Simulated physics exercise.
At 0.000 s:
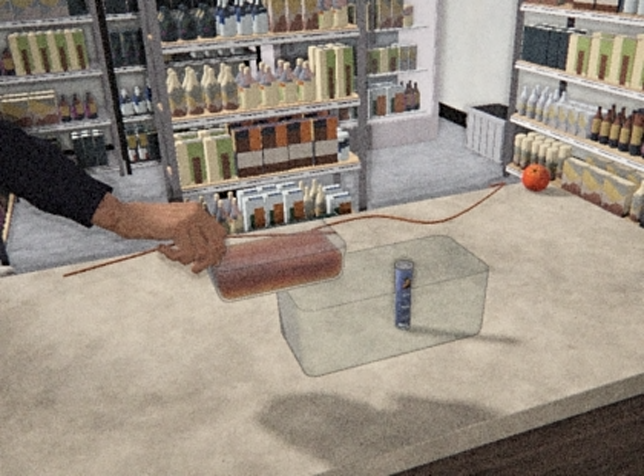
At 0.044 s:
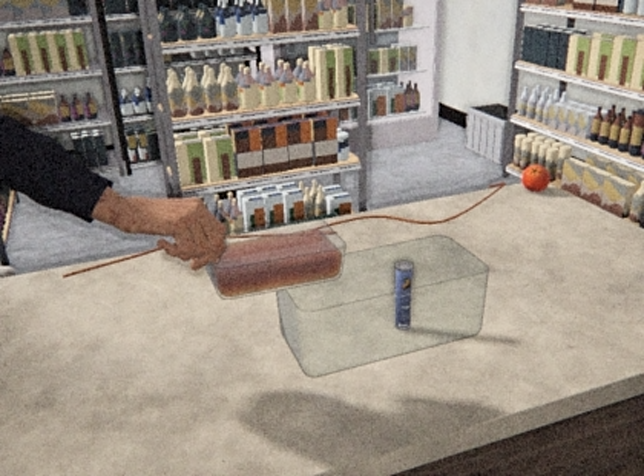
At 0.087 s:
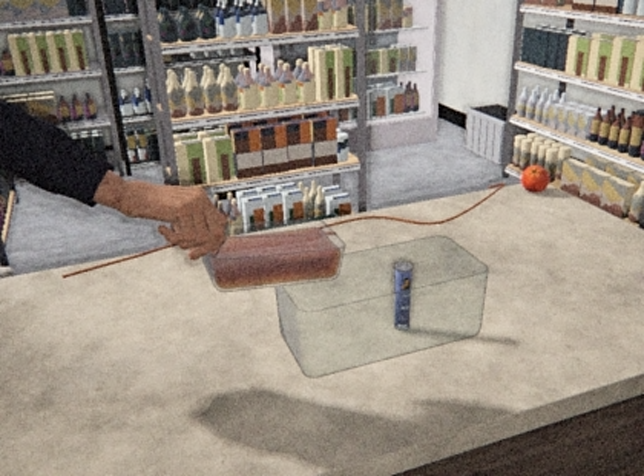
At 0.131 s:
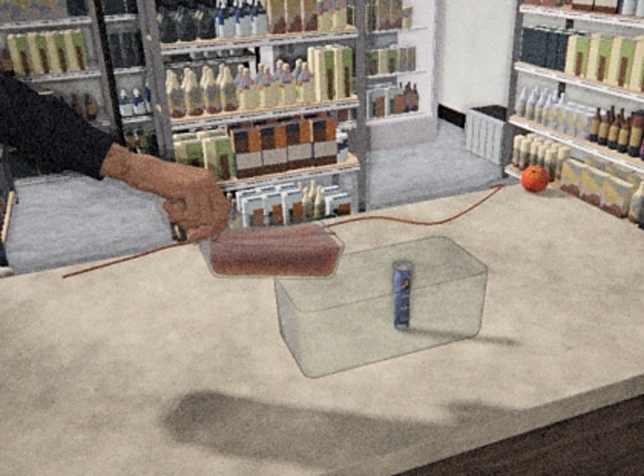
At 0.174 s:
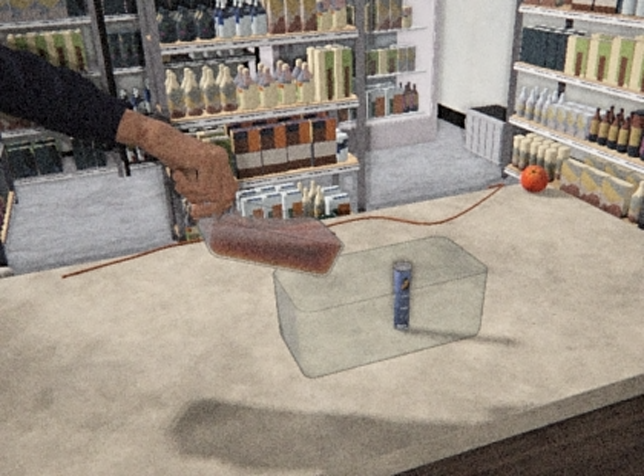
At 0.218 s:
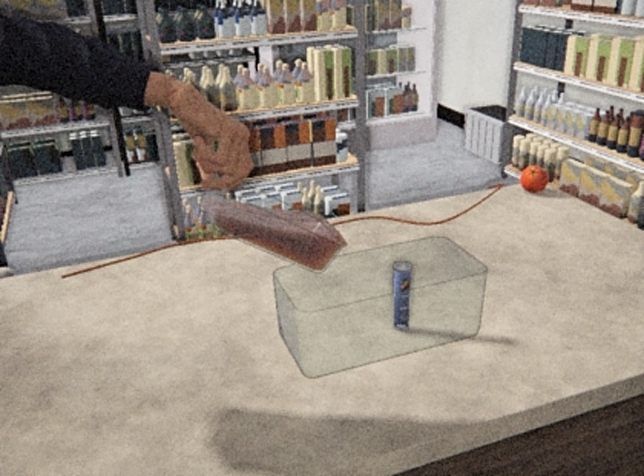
At first, a hand holds the left end of a clear oblong tub of reddish-brown liquid, level beside a clear basin on a shop counter. The hand then lifts that end, slightly at first, then further, tilting the tub down to the right while the basin and small blue tin stay still.
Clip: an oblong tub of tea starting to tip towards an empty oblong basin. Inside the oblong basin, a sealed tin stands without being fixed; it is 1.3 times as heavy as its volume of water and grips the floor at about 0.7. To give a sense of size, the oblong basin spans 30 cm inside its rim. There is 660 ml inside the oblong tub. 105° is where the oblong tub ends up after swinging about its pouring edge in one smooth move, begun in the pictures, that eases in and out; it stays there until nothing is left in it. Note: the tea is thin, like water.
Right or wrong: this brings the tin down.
Right, the tin comes down.
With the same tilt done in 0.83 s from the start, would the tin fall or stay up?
The tin tips over.
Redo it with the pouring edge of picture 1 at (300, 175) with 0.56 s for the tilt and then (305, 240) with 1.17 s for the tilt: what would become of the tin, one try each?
First it goes over; then it remains upright.
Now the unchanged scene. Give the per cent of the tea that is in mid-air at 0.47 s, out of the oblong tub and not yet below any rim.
It comes to about 60 percent.
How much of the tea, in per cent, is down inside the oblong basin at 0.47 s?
Near 26 in a hundred.
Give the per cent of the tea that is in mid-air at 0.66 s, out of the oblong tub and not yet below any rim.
Some 14 % is up in the air.
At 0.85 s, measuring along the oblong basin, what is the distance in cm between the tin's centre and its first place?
The tin is about 6 cm from where it started.
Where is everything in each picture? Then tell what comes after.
In the first frame, tilt 0°; pouring edge (335, 233); surface from (209, 263) to (331, 240); the oblong basin's rim runs from (286, 291) to (468, 252); the tin's top is at (404, 268).
In the second frame, tilt 2°; pouring edge (334, 233); surface from (209, 262) to (330, 239).
In the third frame, tilt 6°; pouring edge (334, 234); surface from (207, 256) to (330, 237).
In the fourth frame, tilt 14°; pouring edge (333, 234); surface from (205, 244) to (329, 233).
In the fifth frame, tilt 23°; pouring edge (332, 234); surface from (205, 227) to (324, 228); 1 per cent is over the edge.
In the sixth frame, tilt 35°; pouring edge (332, 234); surface from (208, 206) to (314, 221); 5 per cent is over the edge.
After 0.47 s the tilt is 99° and 14 per cent is still to pour; the tin stands where it began.
After 0.66 s the tilt is 105° and 1 per cent is still to pour; the tin leans 52°.
After 0.85 s the tilt is 105° and 0 per cent is still to pour; the tin lies on its side.
After 1.06 s the tilt is 105° and 0 per cent is still to pour; the tin lies on its side.
In the end the tin lies on its side.
